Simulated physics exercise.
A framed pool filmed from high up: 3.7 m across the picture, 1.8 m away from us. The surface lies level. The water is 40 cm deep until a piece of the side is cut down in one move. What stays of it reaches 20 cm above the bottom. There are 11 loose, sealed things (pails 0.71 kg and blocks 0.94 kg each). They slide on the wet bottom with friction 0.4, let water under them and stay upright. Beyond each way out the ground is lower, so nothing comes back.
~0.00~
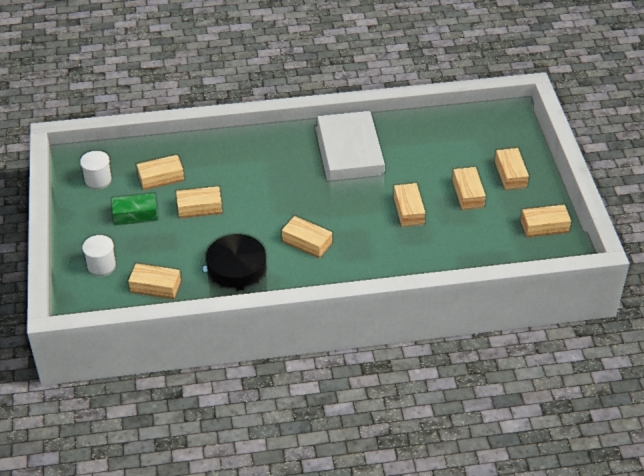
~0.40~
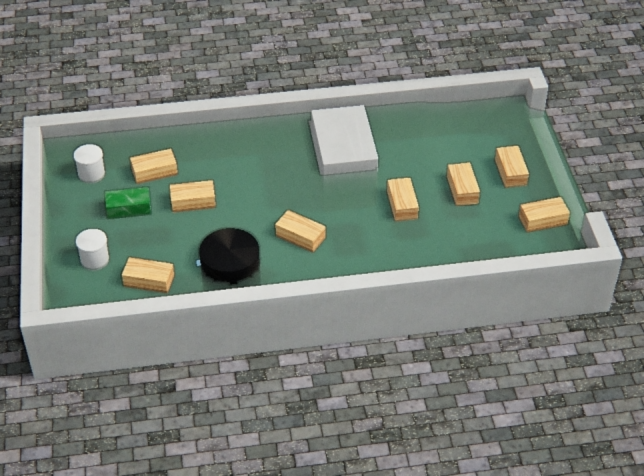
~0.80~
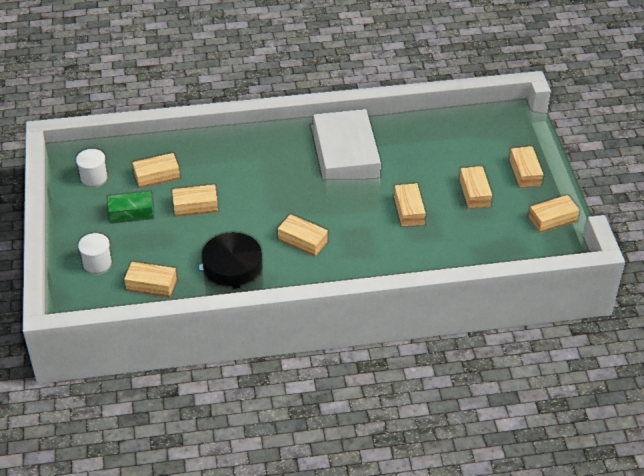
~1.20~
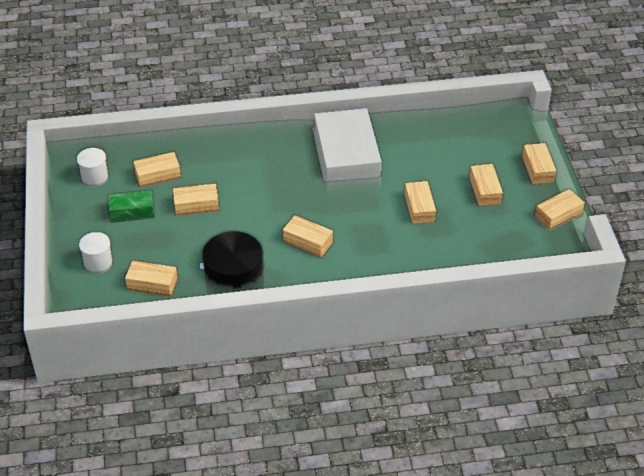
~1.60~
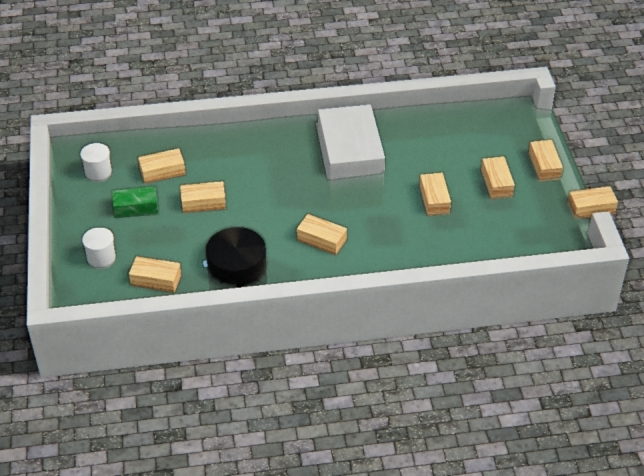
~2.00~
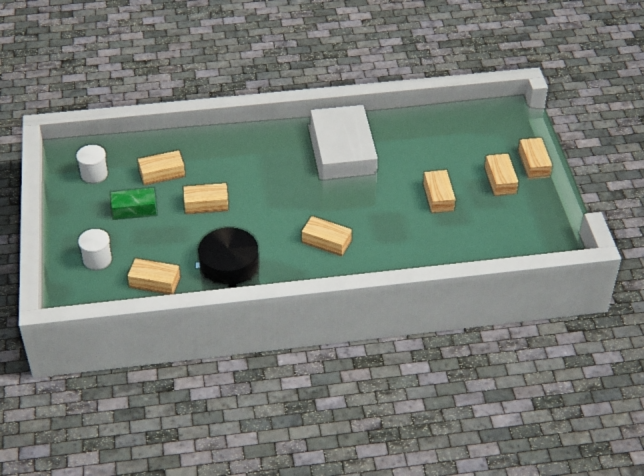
Framed pool on grey paving, a gap opening in its right wall, wooden blocks drifting rightward and one passing out through it.
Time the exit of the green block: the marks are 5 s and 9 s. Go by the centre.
Expect it after the second time or never.
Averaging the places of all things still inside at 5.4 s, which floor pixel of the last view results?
Near (296, 235).
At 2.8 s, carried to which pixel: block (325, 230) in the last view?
Around (357, 231).
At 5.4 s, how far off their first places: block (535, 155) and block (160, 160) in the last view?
In that order: 40 cm, 20 cm.
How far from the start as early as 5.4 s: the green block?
Roughly 20 cm by then.
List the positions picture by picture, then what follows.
The green block at (134, 204), afloat; about 2510 L in view; 0 of 11 have shifted, in the first frame.
The green block at (127, 197), afloat; 40 cm deep round most things; 2 of 11 have shifted, in the second frame.
The green block at (130, 202), afloat; about 2430 L in view; 3 of 11 have shifted, in the third frame.
The green block at (130, 201) floats; 40 cm deep round most things; 4 of 11 have shifted, in the fourth frame.
The green block at (134, 196) floats; about 2340 L in view; 5 of 11 have shifted, in the fifth frame.
The green block at (133, 198) floats, 4 cm from its start; 37 cm deep round most things; 7 of 11 have shifted, in the sixth frame.
After 2.8 s the green block is near (147, 200), 0.1 m from its start, afloat; 1 of 11 are out; 10 afloat.
After 5.4 s the green block is near (155, 201), 0.2 m from its start, afloat; 1 of 11 are out; 10 afloat.
After 8.0 s the green block is near (172, 202), 0.3 m from its start, afloat; 1 of 11 are out; 10 afloat.
After 12.0 s the green block is near (187, 202), 0.4 m from its start, afloat; 1 of 11 are out; 10 afloat.
